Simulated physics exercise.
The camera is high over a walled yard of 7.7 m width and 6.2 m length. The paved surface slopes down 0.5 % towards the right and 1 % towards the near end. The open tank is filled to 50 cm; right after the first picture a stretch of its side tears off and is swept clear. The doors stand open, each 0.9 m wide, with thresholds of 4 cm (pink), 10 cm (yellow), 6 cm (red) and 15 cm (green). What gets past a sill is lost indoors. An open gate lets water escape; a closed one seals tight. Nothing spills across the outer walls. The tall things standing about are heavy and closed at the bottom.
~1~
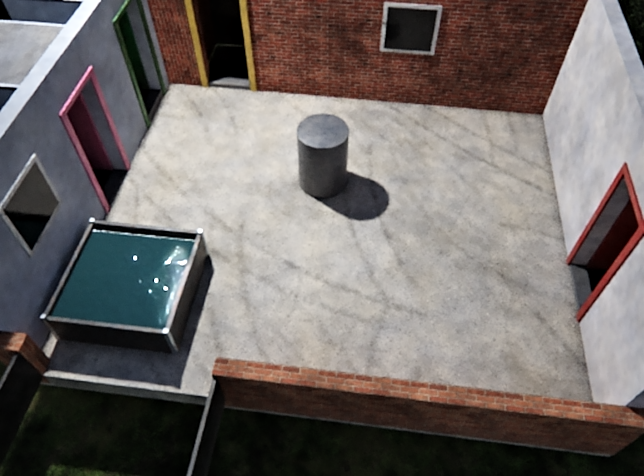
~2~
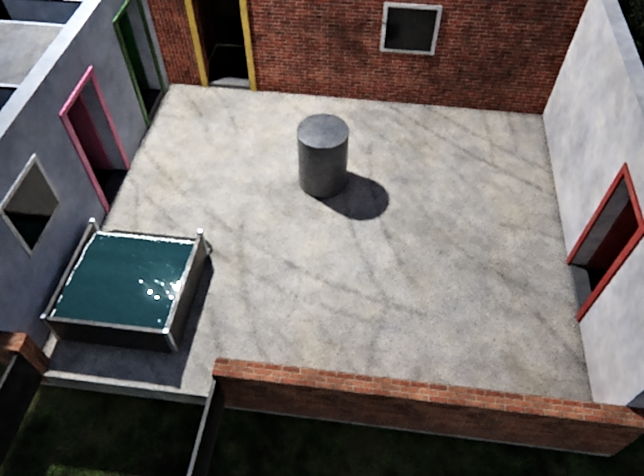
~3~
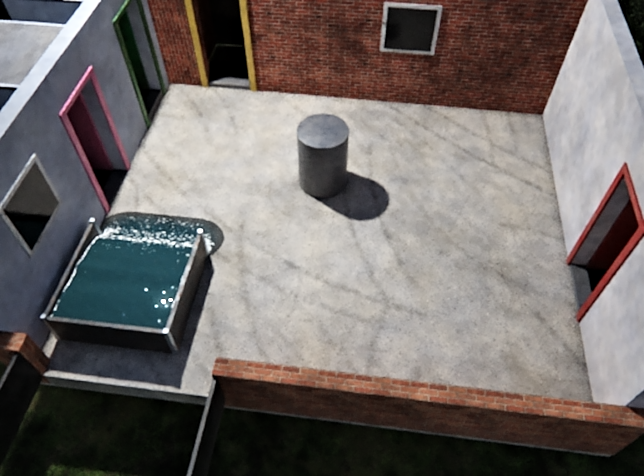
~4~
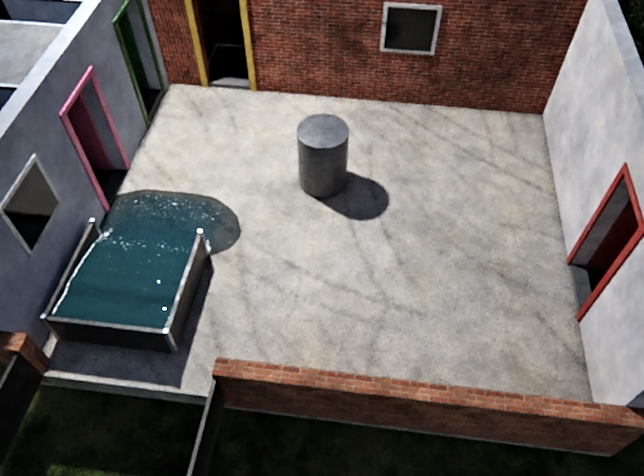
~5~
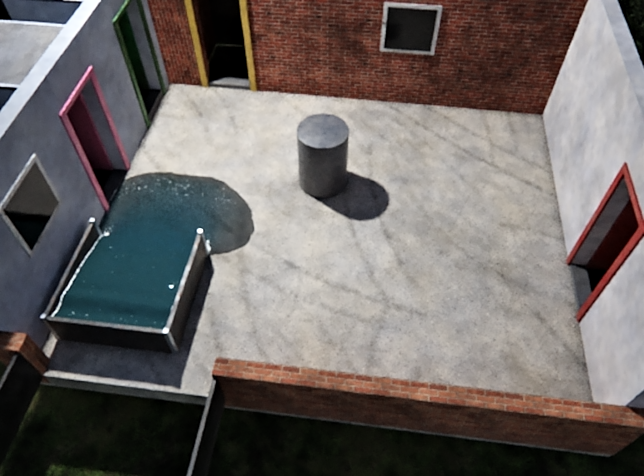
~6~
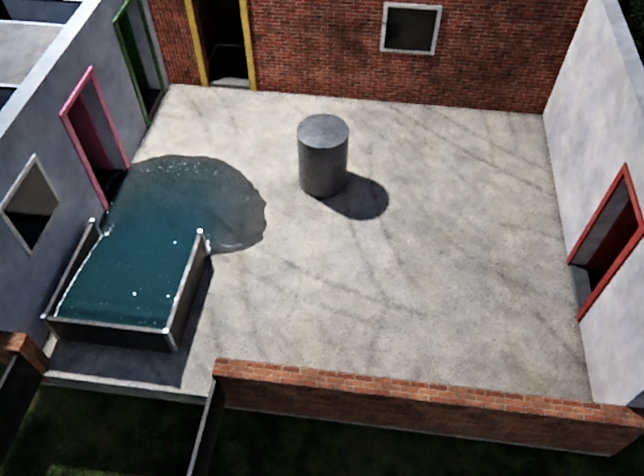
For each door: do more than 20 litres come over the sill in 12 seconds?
The water let in: At the pink door it passes the limit; at the yellow door it passes the limit; at the red door it keeps below the limit; at the green door it does not reach the limit.
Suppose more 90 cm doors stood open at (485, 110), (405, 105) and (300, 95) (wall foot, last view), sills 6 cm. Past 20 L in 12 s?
In that order: Below, below, past it.
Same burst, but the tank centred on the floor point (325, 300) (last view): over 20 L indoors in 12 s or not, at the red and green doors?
Against that limit: Red below, green under.
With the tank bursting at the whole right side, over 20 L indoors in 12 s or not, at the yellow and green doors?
Then: Yellow below, green below.
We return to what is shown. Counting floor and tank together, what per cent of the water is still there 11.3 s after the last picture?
About 90 per cent.
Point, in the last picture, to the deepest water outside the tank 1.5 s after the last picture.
Around (168, 87).
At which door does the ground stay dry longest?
It is the red one.
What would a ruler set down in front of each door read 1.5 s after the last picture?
Depths in cm: Pink 10, yellow 18, red 0, green 8.
Then, 0.7 s after the last picture water covers 25 % of the floor and is deepest (20 cm) near (160, 243); pink door 10 cm at the sill, 5 L in, yellow door not reached, red door not reached, green door 3 cm at the sill, 0 L in.
Then, 1.5 s after the last picture water covers 30 % of the floor and is deepest (28 cm) near (168, 87); pink door 10 cm at the sill, 23 L in, yellow door 18 cm at the sill, 10 L in, red door not reached, green door 8 cm at the sill, 0 L in.
Then, 2.8 s after the last picture water covers 35 % of the floor and is deepest (18 cm) near (160, 103); pink door 7 cm at the sill, 42 L in, yellow door 17 cm at the sill, 52 L in, red door not reached, green door 13 cm at the sill, 2 L in.
Then, 6.3 s after the last picture water covers 65 % of the floor and is deepest (8 cm) near (550, 177); pink door 4 cm at the sill, 48 L in, yellow door 4 cm at the sill, 66 L in, red door not reached, green door 4 cm at the sill, 4 L in.
Then, 11.3 s after the last picture water covers 75 % of the floor and is deepest (10 cm) near (564, 423); pink door 2 cm at the sill, 49 L in, yellow door 0 cm at the sill, 66 L in, red door 3 cm at the sill, 0 L in, green door 1 cm at the sill, 4 L in.
